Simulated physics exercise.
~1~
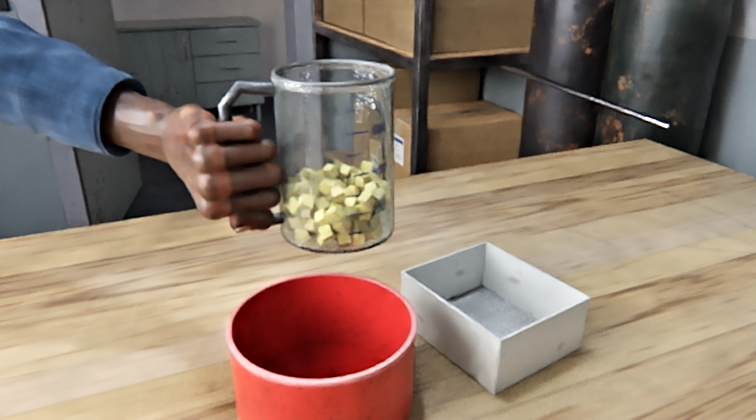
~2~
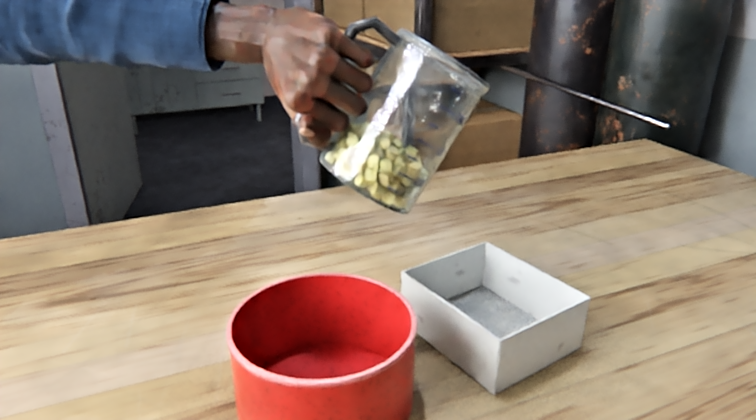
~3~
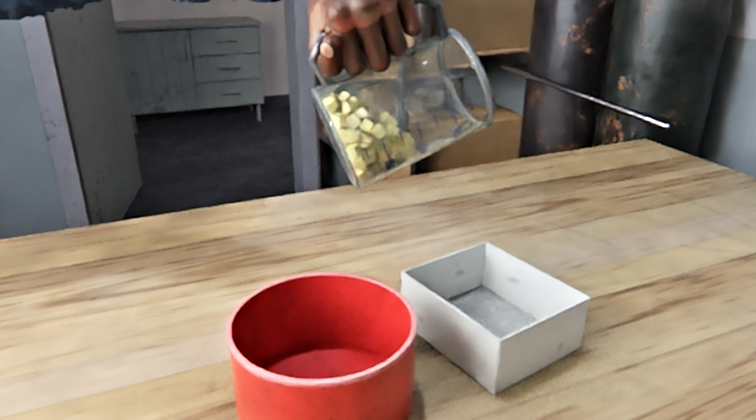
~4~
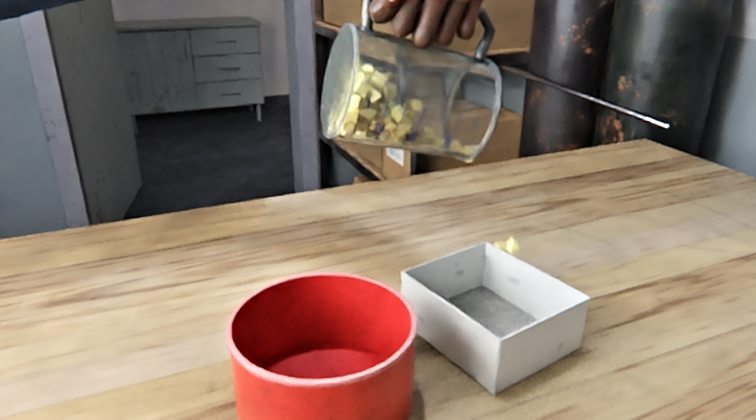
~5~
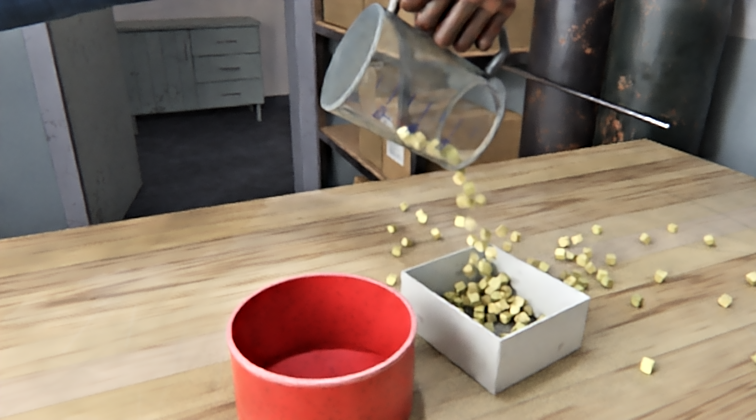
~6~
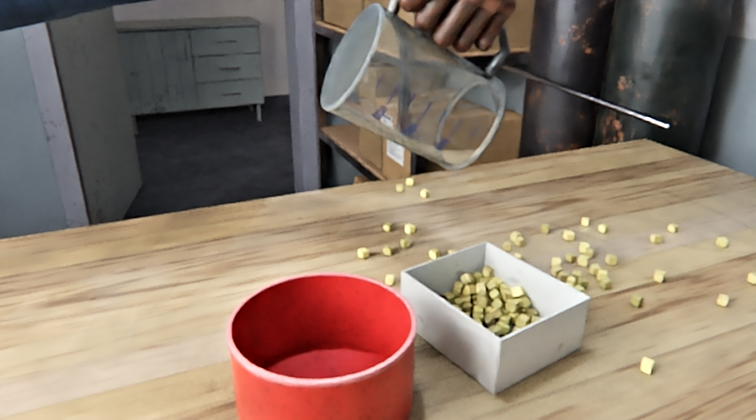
On a wooden table in a workshop-like room, a hand lifted and tipped a clear jug of small pale yellow cubes, spilling some into a white tin and others across the tabletop, until the jug was empty and the red pot still held none.
